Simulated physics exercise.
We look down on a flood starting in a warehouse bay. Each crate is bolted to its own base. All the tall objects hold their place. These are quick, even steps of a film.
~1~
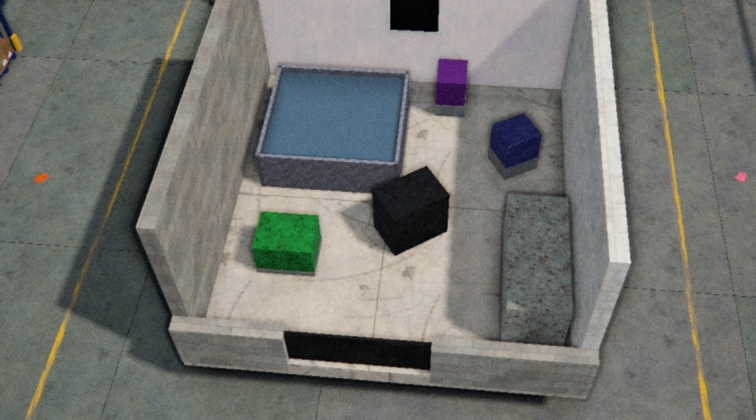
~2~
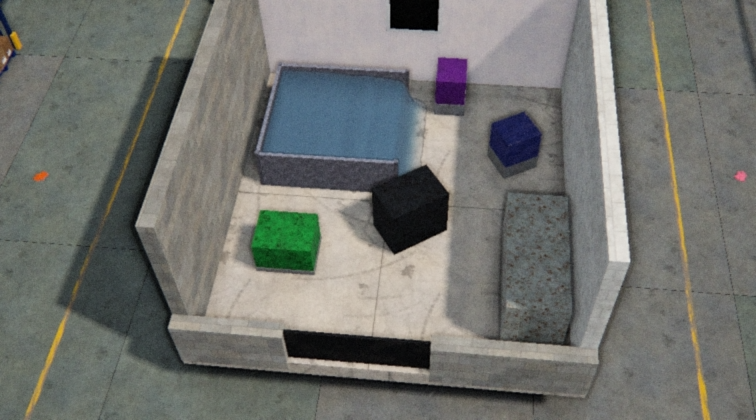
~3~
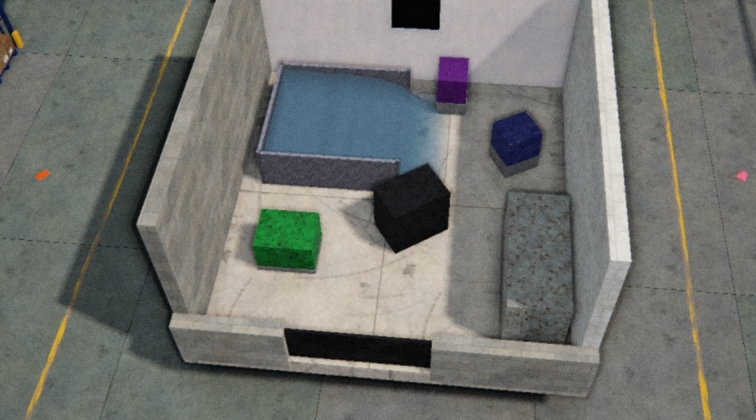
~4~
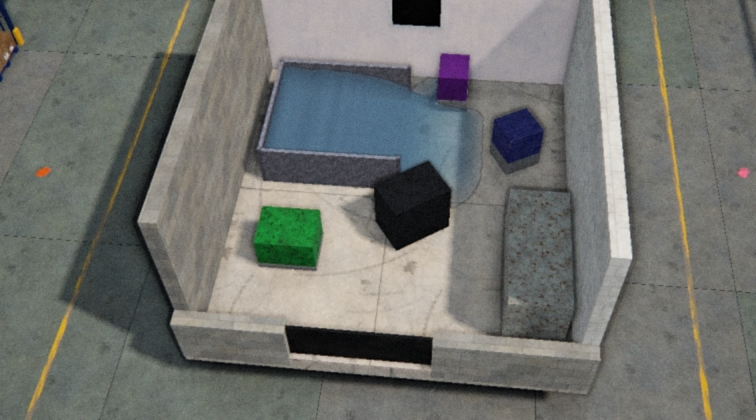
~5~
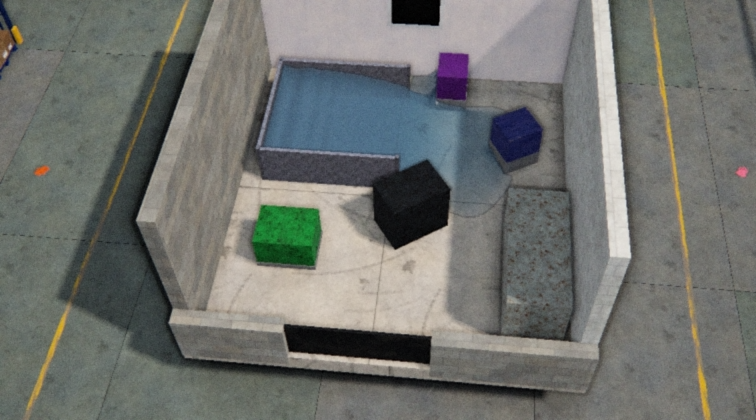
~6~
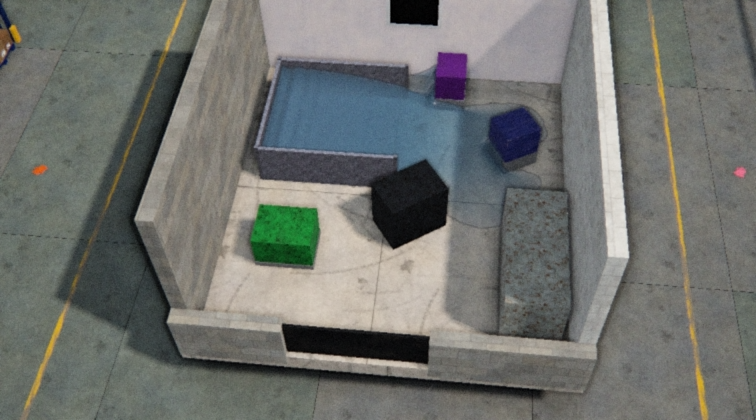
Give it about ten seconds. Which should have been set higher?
In the end: The blue crate is wetted; the green crate is wetted; the purple crate is wetted.
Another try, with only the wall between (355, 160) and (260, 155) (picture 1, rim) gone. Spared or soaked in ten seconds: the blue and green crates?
The blue one remains dry, the green one is wetted.
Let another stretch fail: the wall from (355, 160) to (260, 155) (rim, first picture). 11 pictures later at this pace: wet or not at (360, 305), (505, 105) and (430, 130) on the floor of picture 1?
One after the other: Wet, clear, free of water.
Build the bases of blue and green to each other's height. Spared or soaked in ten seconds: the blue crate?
Then: The blue one takes water.
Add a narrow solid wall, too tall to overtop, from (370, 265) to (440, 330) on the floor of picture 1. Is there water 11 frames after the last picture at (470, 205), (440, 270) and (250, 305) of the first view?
As listed: Wet, clear, dry.
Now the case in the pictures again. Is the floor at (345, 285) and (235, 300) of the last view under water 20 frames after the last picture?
As listed: Clear, clear.
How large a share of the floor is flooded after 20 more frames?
Roughly 70 per cent.
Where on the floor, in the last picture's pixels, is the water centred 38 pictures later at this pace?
Roughly at (397, 188).
A moment on, water covers 40 % of the floor; the blue crate water round its plinth, the green crate not reached, the purple crate water round its plinth.
Next, water covers 50 % of the floor; the blue crate water round its plinth, the green crate water round its plinth, the purple crate water round its plinth.
Then, water covers 70 % of the floor; the blue crate water round its plinth, the green crate water round its plinth, the purple crate water round its plinth.
Later, water covers 95 % of the floor; the blue crate water round its plinth, the green crate water round its plinth, the purple crate water round its plinth.
In the end, water covers 100 % of the floor; the blue crate was topped, the green crate was topped, the purple crate was topped.
